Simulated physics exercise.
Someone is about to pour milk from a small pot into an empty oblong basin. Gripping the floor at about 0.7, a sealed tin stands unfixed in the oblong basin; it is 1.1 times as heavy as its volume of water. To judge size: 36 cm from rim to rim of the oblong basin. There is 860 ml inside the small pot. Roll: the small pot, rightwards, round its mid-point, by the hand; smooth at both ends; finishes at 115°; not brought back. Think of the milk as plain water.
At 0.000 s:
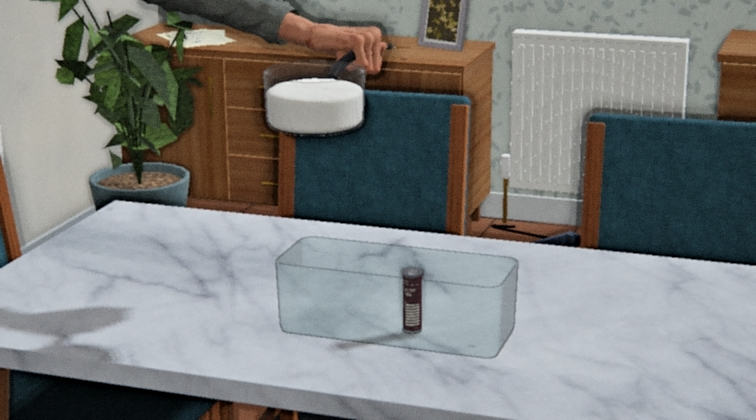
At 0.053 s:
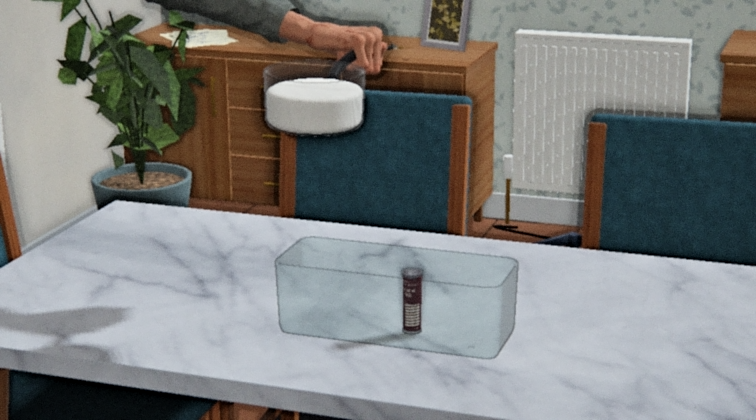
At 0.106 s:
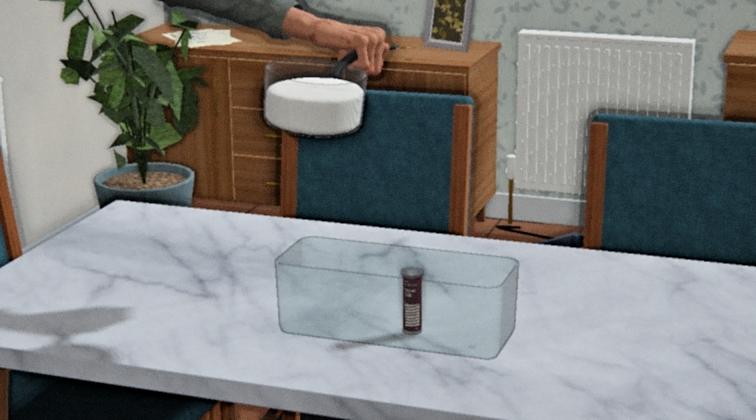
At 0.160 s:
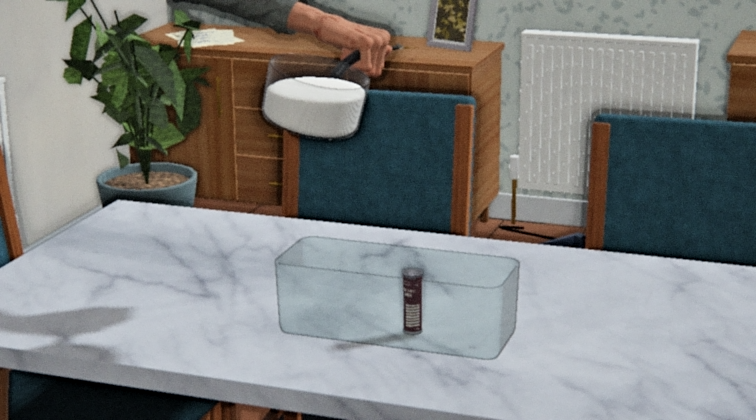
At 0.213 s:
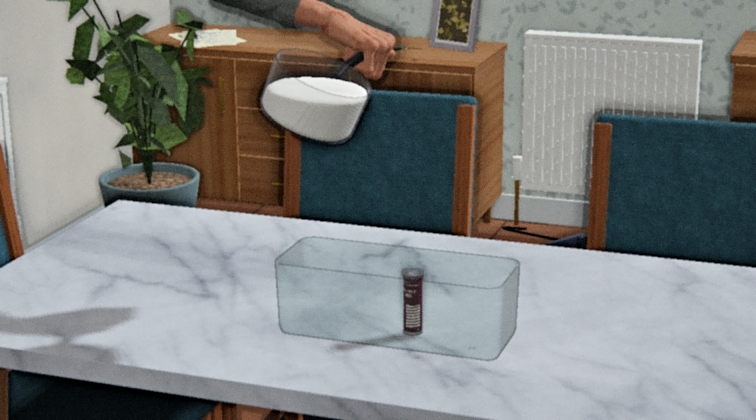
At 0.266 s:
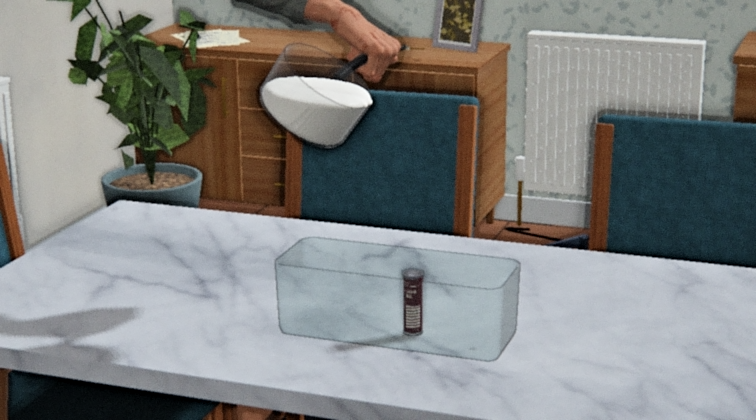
To begin with, a hand holds a small clear pot of milk almost level above a marble table, where an empty oblong basin and a small dark tin stand. The hand then tips the pot, slowly at first and then further, its right side dipping as the milk shifts toward that edge.
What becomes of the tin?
The tin is knocked over.
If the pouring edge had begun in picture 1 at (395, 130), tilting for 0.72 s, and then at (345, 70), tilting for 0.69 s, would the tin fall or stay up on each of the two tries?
In the first try it remains standing; in the second it comes down.
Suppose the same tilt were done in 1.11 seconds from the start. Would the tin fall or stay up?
Result: Tin tipped over.
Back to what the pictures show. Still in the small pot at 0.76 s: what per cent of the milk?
Share remaining: Approx. 4 %.
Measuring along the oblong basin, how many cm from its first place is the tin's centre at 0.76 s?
The tin is about 2 cm from where it started.
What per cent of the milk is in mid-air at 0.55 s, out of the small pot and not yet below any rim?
Near 62 per cent at that moment.
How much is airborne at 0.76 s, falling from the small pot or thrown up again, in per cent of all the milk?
Some 14 % is up in the air.
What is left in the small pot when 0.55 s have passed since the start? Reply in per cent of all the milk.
I'd put it near 28 percent.
After 0.55 s the tilt is 100° and 27 per cent is still to pour; the tin stands where it began.
After 0.76 s the tilt is 115° and 4 per cent is still to pour; the tin stands 2 cm from where it began.
After 0.98 s the tilt is 115° and 0 per cent is still to pour; the tin lies on its side.
After 1.22 s the tilt is 115° and 0 per cent is still to pour; the tin lies on its side.
In the end the tin lies on its side.
